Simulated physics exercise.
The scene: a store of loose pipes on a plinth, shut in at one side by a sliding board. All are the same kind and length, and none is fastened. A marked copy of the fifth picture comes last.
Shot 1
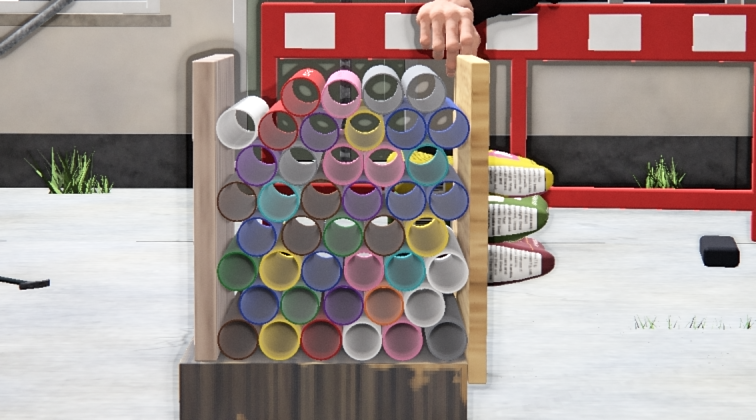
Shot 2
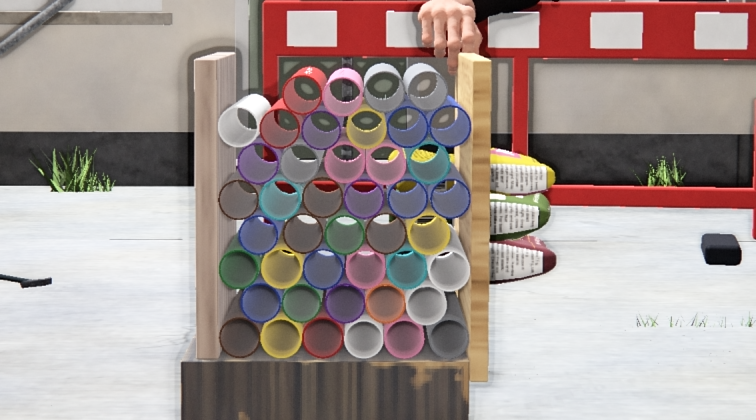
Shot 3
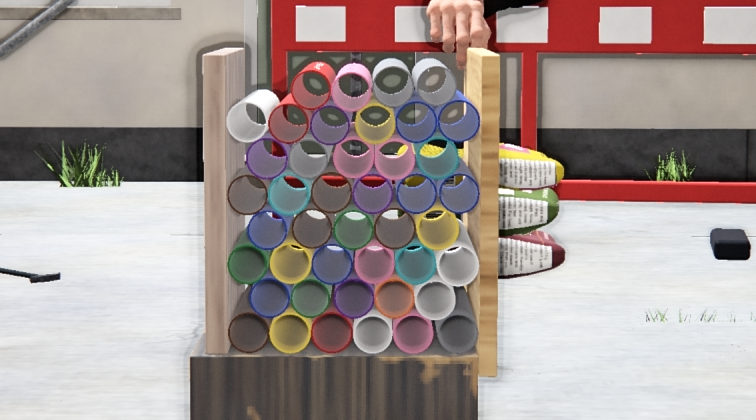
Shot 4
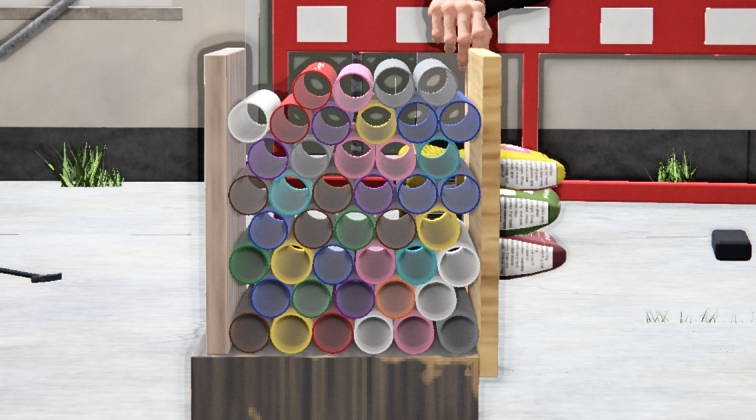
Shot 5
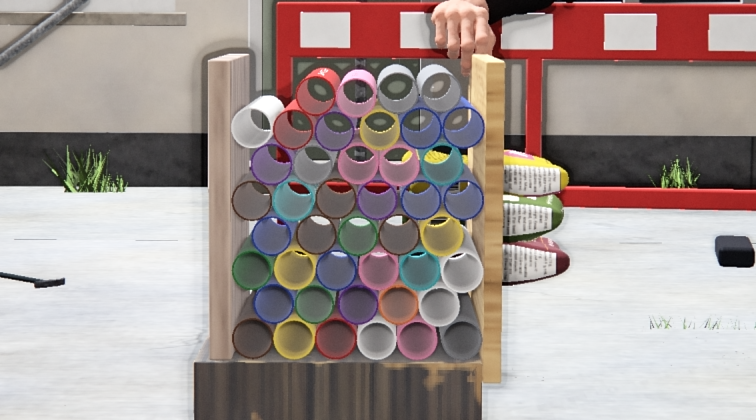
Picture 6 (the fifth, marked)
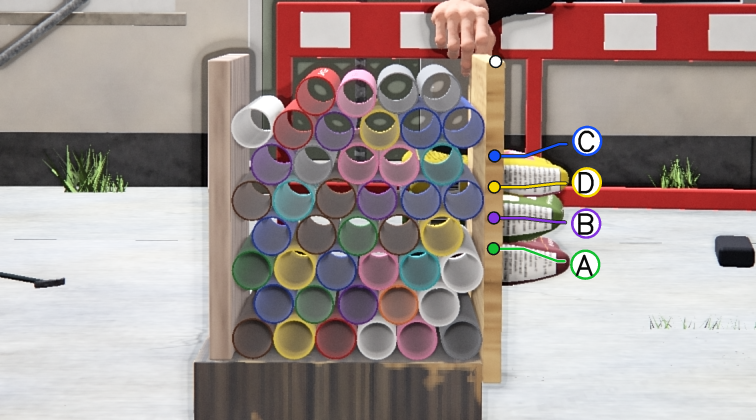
A hand staying at the top of the right side board beside stacked colourful pipes, nothing moving but the slightly shifting view.
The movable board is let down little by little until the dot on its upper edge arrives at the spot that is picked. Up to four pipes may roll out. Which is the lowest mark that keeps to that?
It can be let down to B.
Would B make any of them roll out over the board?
At B: Yes.
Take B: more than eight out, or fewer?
Fewer than eight.
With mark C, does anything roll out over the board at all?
No.
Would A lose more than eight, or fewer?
At A, fewer than eight.
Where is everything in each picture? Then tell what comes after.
The first frame shows a grey pipe (447, 340); a blue pipe (259, 305); a turquoise pipe (405, 271).
The second frame shows a turquoise pipe (407, 269); a brown pipe (303, 233).
The third frame shows a turquoise pipe (289, 194); a turquoise pipe (438, 158).
The fourth frame shows a red pipe (290, 124); a white pipe (249, 122).
The fifth frame shows side board (484, 205); a brown pipe (253, 338); a grey pipe (462, 339).
On the marked copy, A at (493, 249); B at (494, 218); C at (495, 156); D at (494, 187); the white dot at (496, 61).
With B. Early on, top of the board (485, 131).
Further on, top of the board (484, 211).
At the end, top of the board (484, 217), two out over the board.
As for the rest, A more than four out over the board; C none out over the board; D two out over the board.
